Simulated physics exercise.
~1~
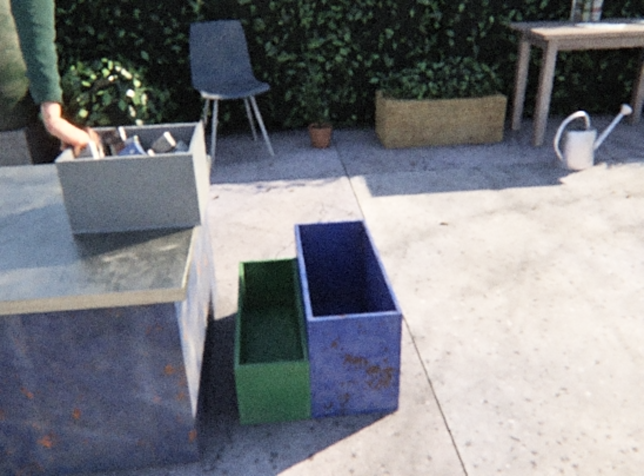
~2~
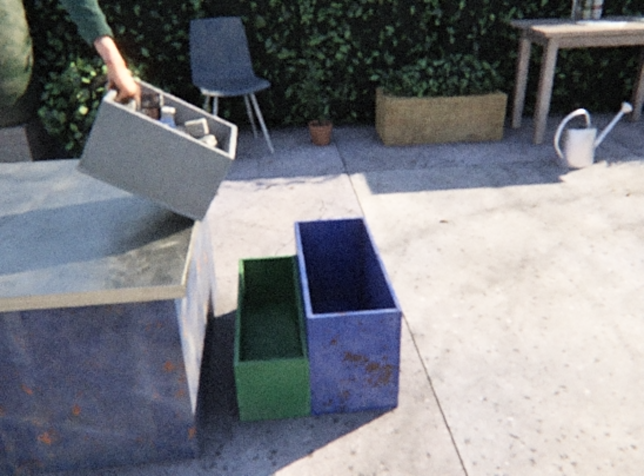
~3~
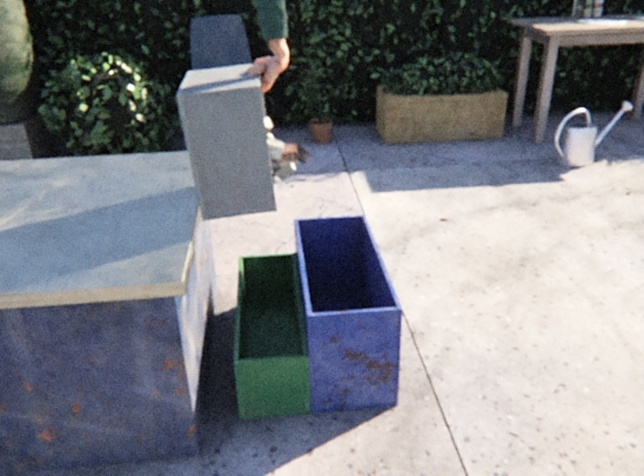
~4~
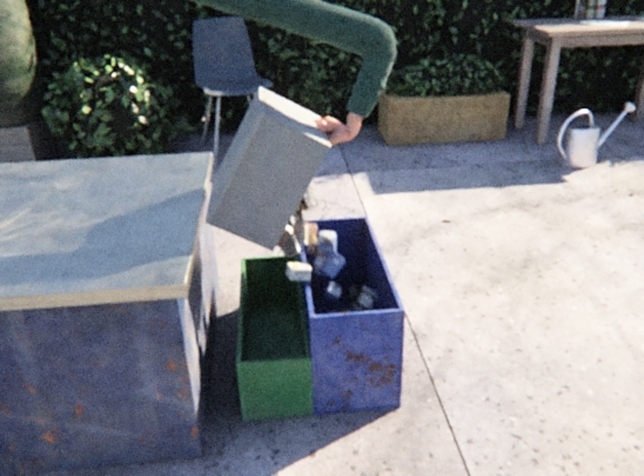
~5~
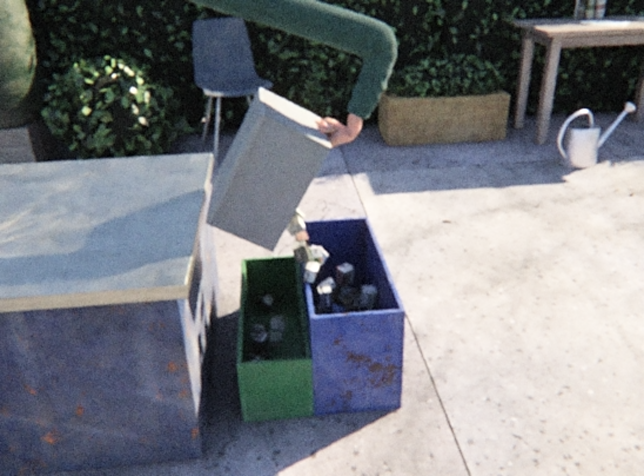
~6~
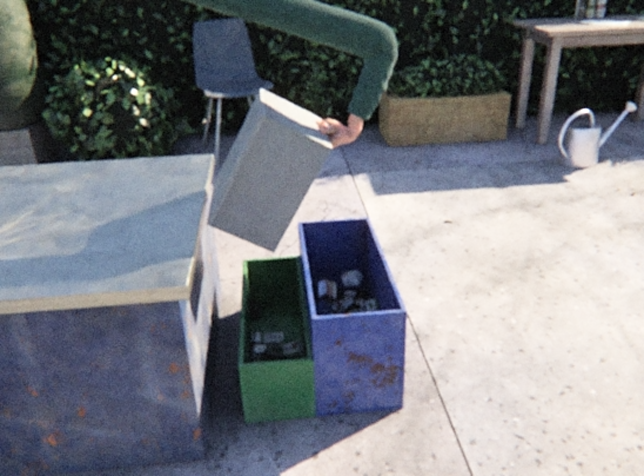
Sunny patio, a hand tipping small cartons from a grey crate into green and blue bins, most landing in the blue.
